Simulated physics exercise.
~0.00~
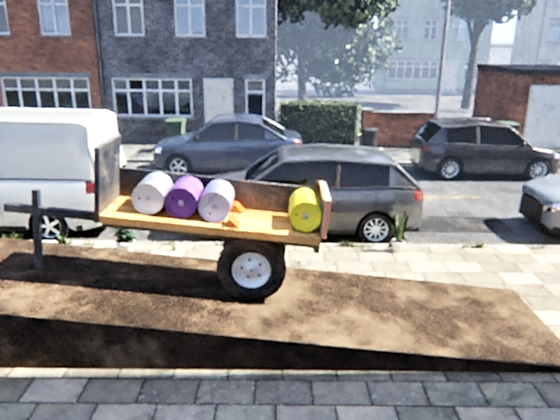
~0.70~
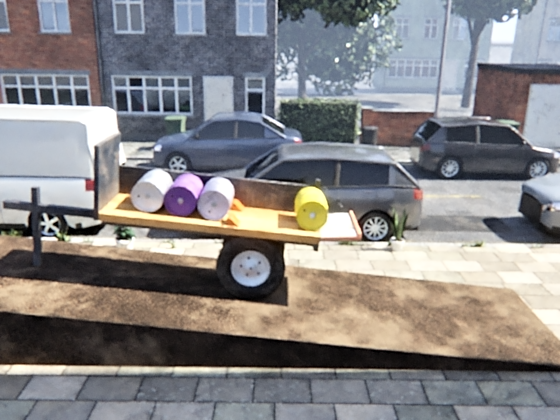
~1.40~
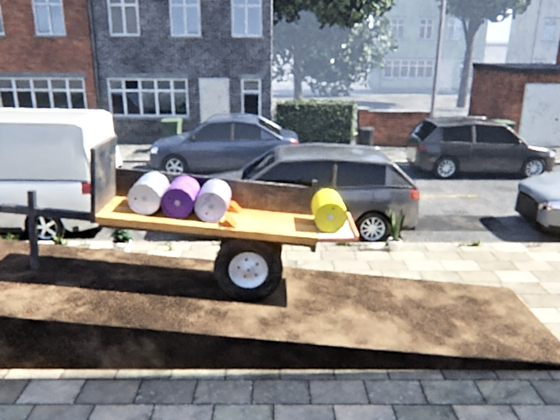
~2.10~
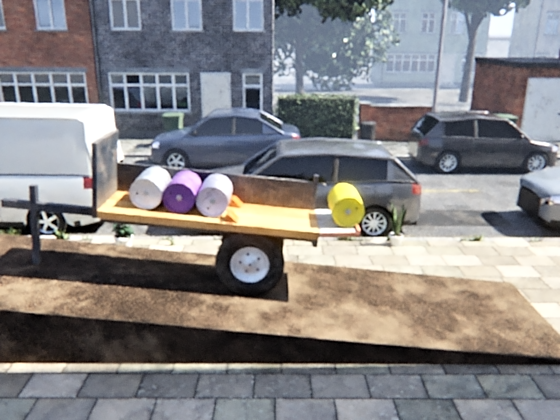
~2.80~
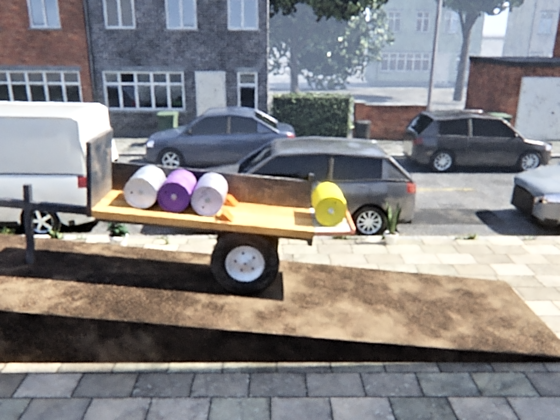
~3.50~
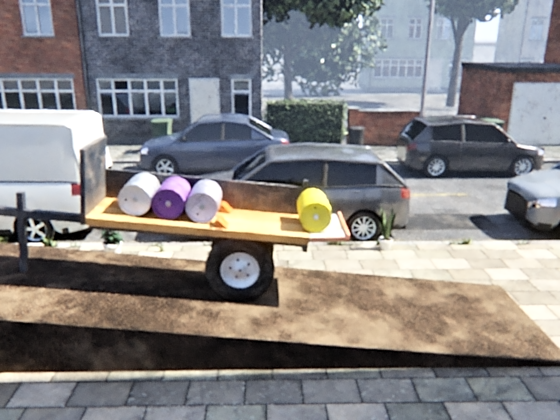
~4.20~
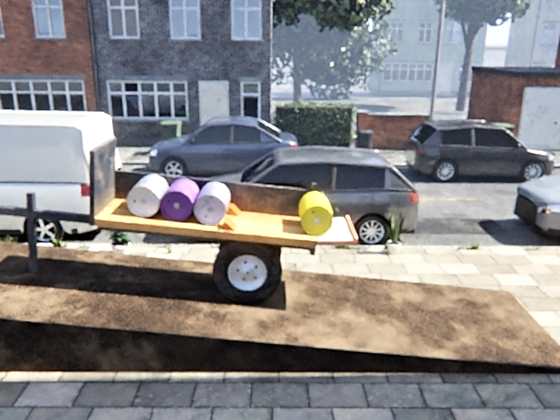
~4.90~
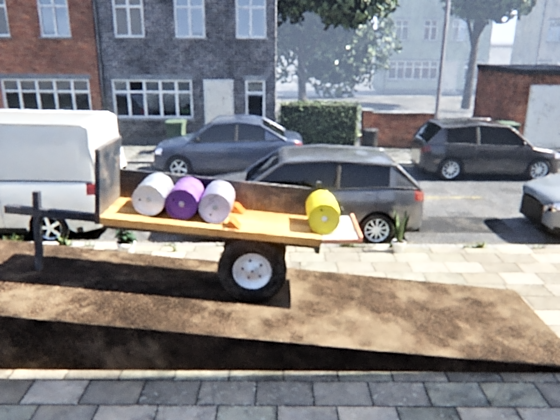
On a sunny paved street, seen from the side through a slightly swaying camera, an orange-bedded trailer stands on a brown ramp before parked cars and brick houses. Three kegs, pale, purple and pale, sit together on the left of the bed, while a yellow one rests at the right end against the upright tailgate. The tailgate drops open almost flat, and the yellow keg rolls right onto it. It reaches the outer edge, turns back and rolls left, then shifts slightly right again. Finally it rests on the lowered gate, the other three unmoved and none fallen.
